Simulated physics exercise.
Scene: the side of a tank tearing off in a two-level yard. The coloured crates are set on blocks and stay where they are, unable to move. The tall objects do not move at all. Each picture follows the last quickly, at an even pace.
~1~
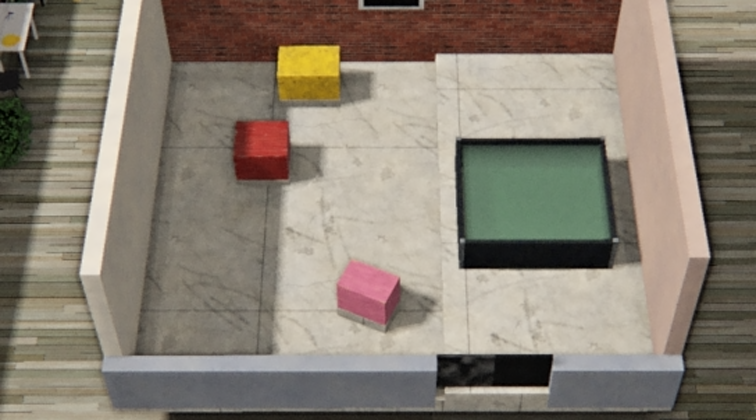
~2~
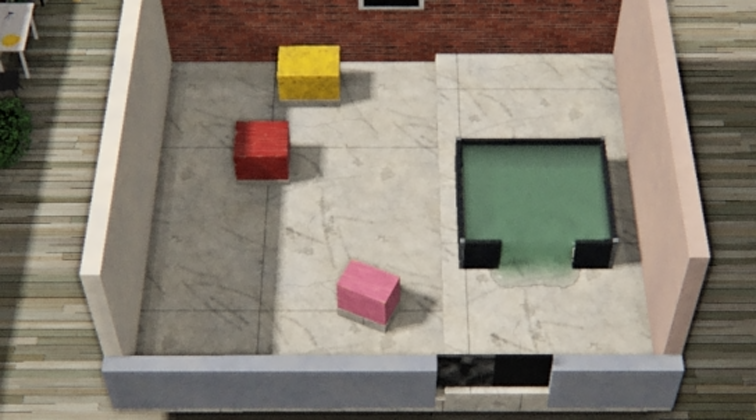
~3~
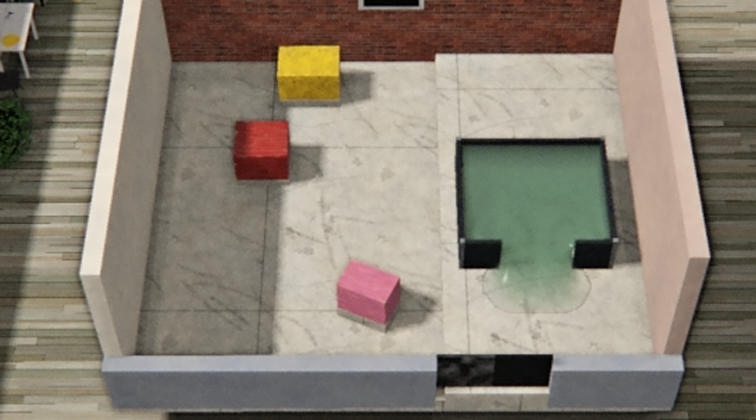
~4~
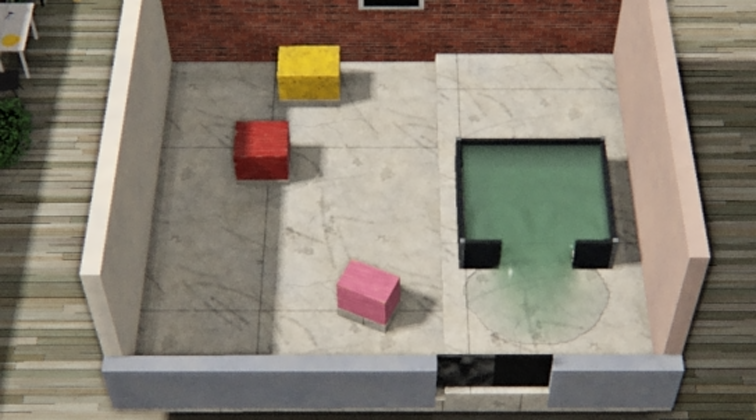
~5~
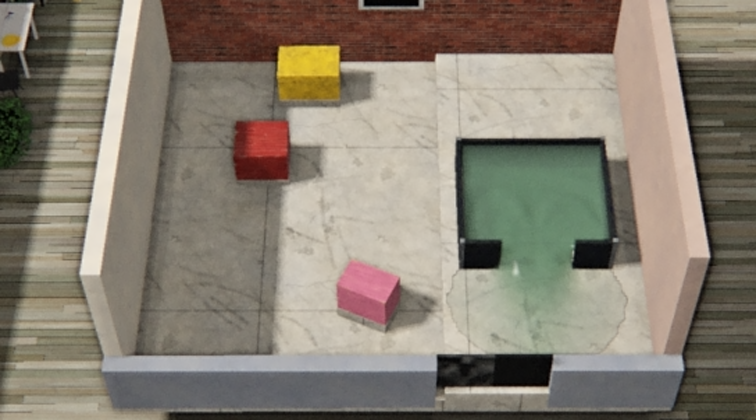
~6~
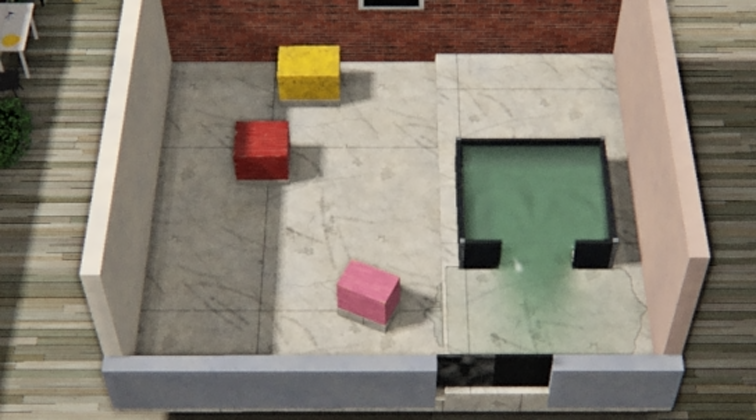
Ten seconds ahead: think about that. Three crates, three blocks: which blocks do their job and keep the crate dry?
The red crate keeps dry; the yellow crate keeps dry; the pink crate keeps dry.
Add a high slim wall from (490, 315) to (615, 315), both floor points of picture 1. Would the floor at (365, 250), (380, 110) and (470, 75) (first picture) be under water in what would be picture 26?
Taking the three spots in order: Soaked, spared, spared.
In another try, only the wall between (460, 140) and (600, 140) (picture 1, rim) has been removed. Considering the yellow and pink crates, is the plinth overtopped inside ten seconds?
Within ten seconds the yellow crate is drenched and the pink crate stays untouched.
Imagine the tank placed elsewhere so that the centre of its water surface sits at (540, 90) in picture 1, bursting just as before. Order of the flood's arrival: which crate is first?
It is the crate marked pink.
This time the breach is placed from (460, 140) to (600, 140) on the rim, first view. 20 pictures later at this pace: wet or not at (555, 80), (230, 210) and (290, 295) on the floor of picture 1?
The first point is swamped, the second unwetted, the third unwetted.
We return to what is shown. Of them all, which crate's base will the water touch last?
The yellow-painted one comes last.
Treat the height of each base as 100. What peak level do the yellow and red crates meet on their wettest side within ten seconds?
Close to 60 per cent, and close to 60 per cent, in that order.
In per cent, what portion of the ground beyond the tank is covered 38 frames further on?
Share estimate: About 60 per cent.
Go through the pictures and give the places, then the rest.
The open tank at (534, 193) is whole and still, in the first picture.
The front is at (497, 275), out from the gap at (536, 257), in the second picture.
The front is at (507, 306), out from the gap at (536, 259), in the third picture.
Water pours out at (536, 259) and has run to (527, 339), in the fourth picture.
The front is at a hidden place, out from the gap at (536, 259), in the fifth picture.
Water pours out at (536, 258) and has run to a hidden place, in the sixth picture.
A moment on, water covers 15 % of the floor; the red crate not reached, the yellow crate not reached, the pink crate not reached.
Next, water covers 20 % of the floor; the red crate not reached, the yellow crate not reached, the pink crate water round its plinth.
Then, water covers 35 % of the floor; the red crate not reached, the yellow crate not reached, the pink crate water round its plinth.
Later, water covers 60 % of the floor; the red crate water round its plinth, the yellow crate not reached, the pink crate water round its plinth.
In the end, water covers 95 % of the floor; the red crate stayed above the water, the yellow crate stayed above the water, the pink crate stayed above the water.
